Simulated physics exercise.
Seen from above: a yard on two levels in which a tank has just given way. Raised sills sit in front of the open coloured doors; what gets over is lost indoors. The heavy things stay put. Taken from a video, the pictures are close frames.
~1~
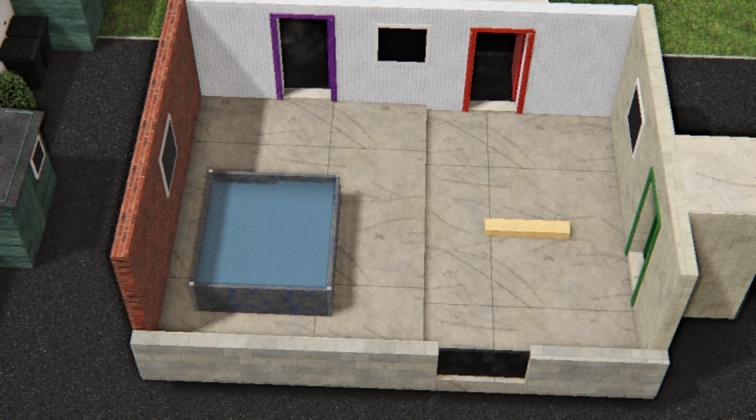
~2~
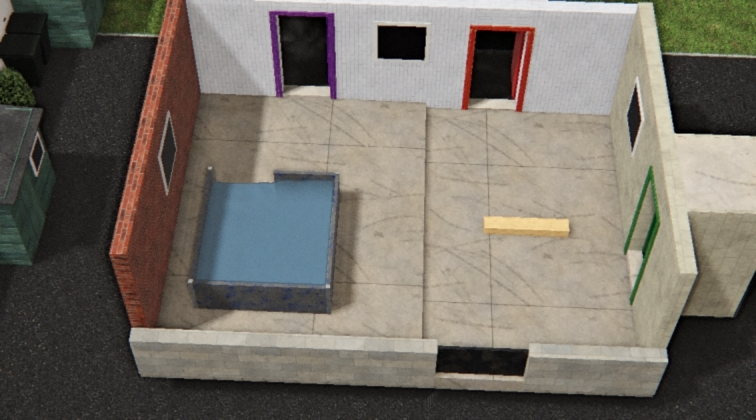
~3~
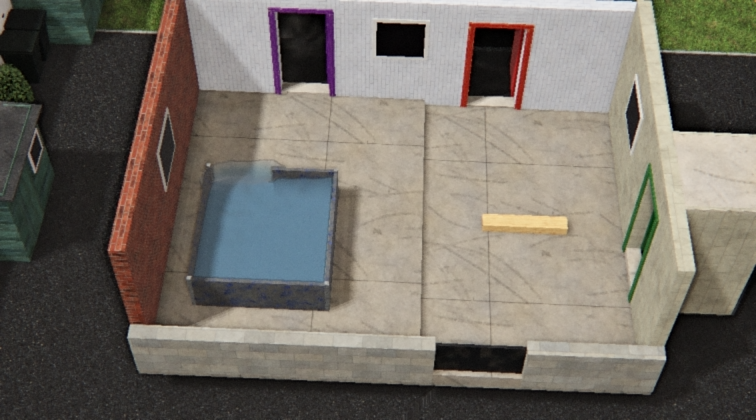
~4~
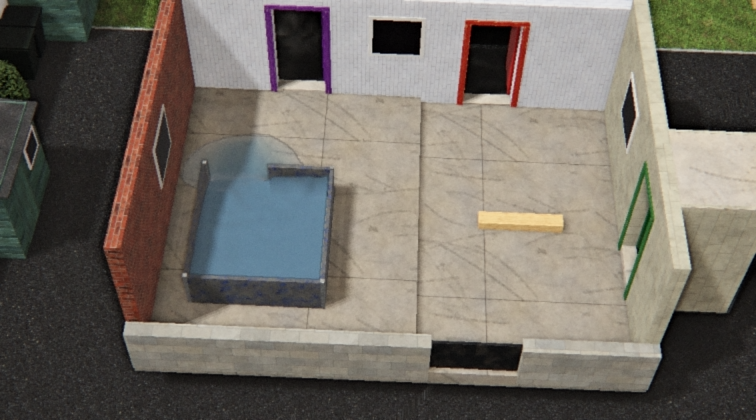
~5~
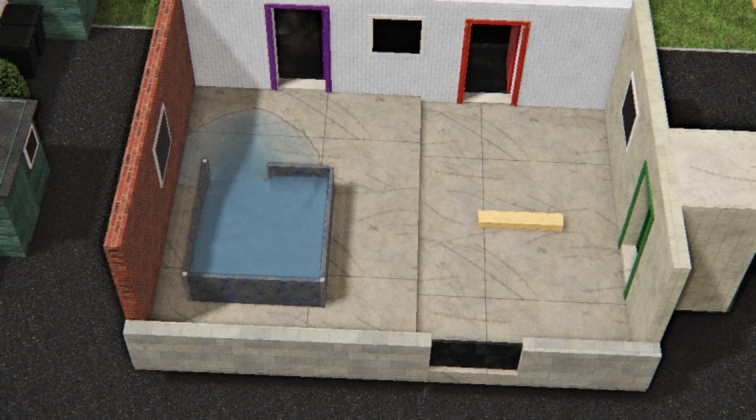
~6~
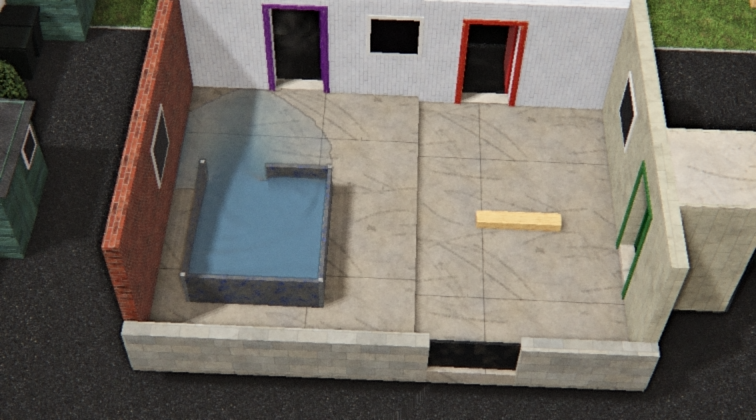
To begin with, a square tank of still blue water stands on the left of a roofless, walled yard with purple, red and green doorways. Part of its far side opens, and water slips out through the gap, spreading in a thin, widening fan across the floor toward the back wall.
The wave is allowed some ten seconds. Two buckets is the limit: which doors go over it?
The purple door lets in more than two buckets; the red door stays within two buckets; the green door stays within two buckets.
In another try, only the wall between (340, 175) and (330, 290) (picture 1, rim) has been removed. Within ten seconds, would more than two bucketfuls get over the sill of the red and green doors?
Then: The red one lets more in; the green one is over.
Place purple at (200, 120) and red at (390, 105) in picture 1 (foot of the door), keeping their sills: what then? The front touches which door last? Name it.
I'd go with the green door.
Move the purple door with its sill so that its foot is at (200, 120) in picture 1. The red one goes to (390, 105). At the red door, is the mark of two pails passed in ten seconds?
The red door exceeds the limit, I'd say.
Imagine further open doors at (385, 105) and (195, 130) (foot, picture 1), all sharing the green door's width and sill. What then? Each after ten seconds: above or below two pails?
Well, the first one doesn't reach it and the other one overshoots.
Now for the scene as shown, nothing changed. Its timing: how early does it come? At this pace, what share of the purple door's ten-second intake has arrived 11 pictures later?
Result: 25 % of the ten-second total.
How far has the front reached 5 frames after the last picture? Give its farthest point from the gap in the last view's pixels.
The flood front should get to about (357, 99).
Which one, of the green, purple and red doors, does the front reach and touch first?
I'd say the purple one.
A moment on, water covers 15 % of the floor; the purple door over two buckets in, the red door not reached, the green door not reached.
Next, water covers 20 % of the floor; the purple door far over two buckets in, the red door not reached, the green door not reached.
Then, water covers 35 % of the floor; the purple door far over two buckets in, the red door wet at the sill, nothing in, the green door not reached.
Later, water covers 60 % of the floor; the purple door far over two buckets in, the red door wet at the sill, nothing in, the green door wet at the sill, nothing in.
In the end, water covers 85 % of the floor; the purple door far over two buckets in, the red door wet at the sill, nothing in, the green door wet at the sill, nothing in.
